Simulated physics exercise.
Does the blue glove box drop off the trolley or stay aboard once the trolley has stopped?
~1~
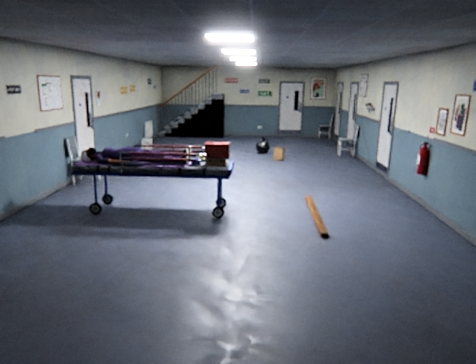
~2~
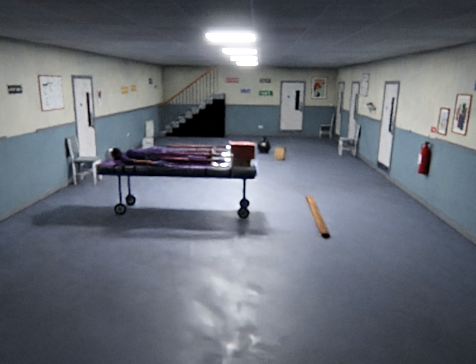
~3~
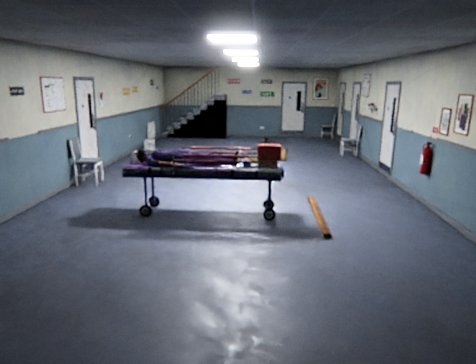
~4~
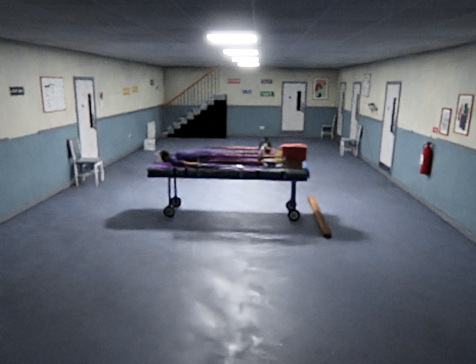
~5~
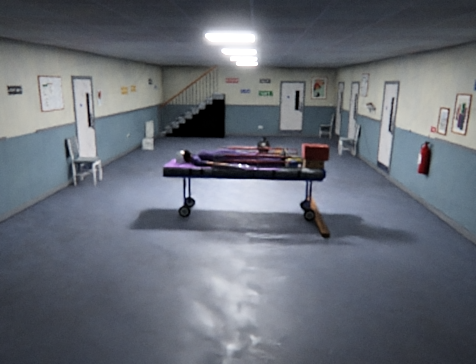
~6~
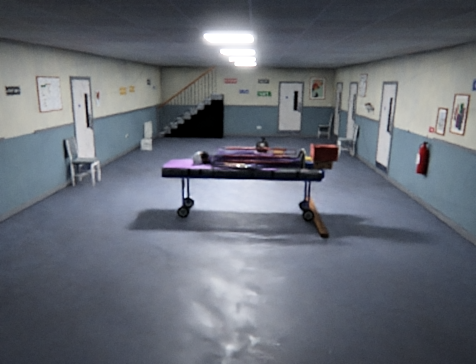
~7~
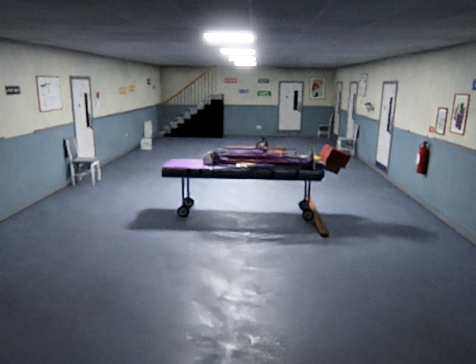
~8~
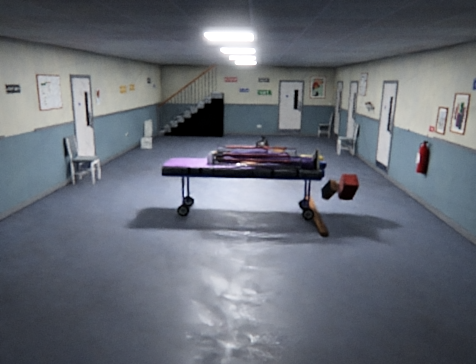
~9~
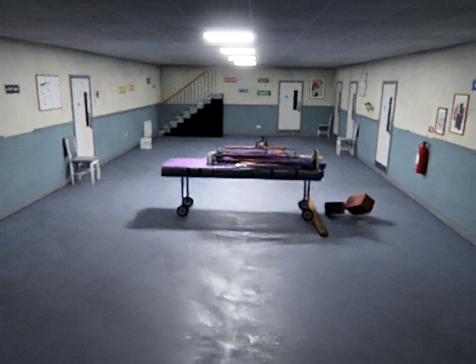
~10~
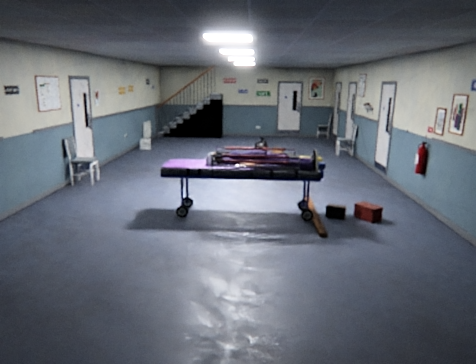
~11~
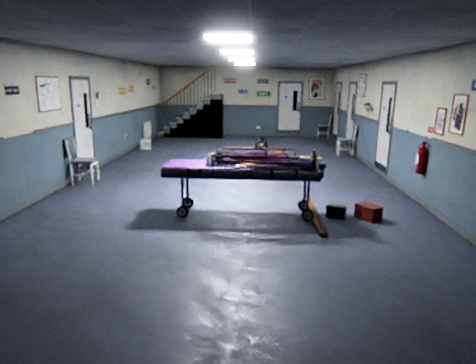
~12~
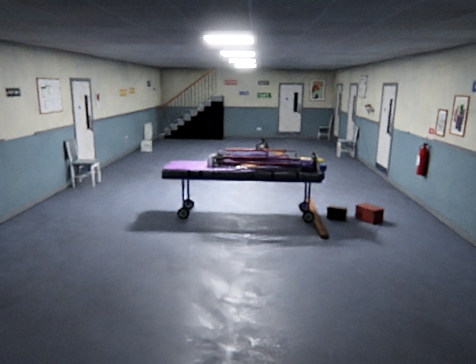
The blue glove box stays aboard the trolley. Only the red holdall and the brown case end up on the floor.
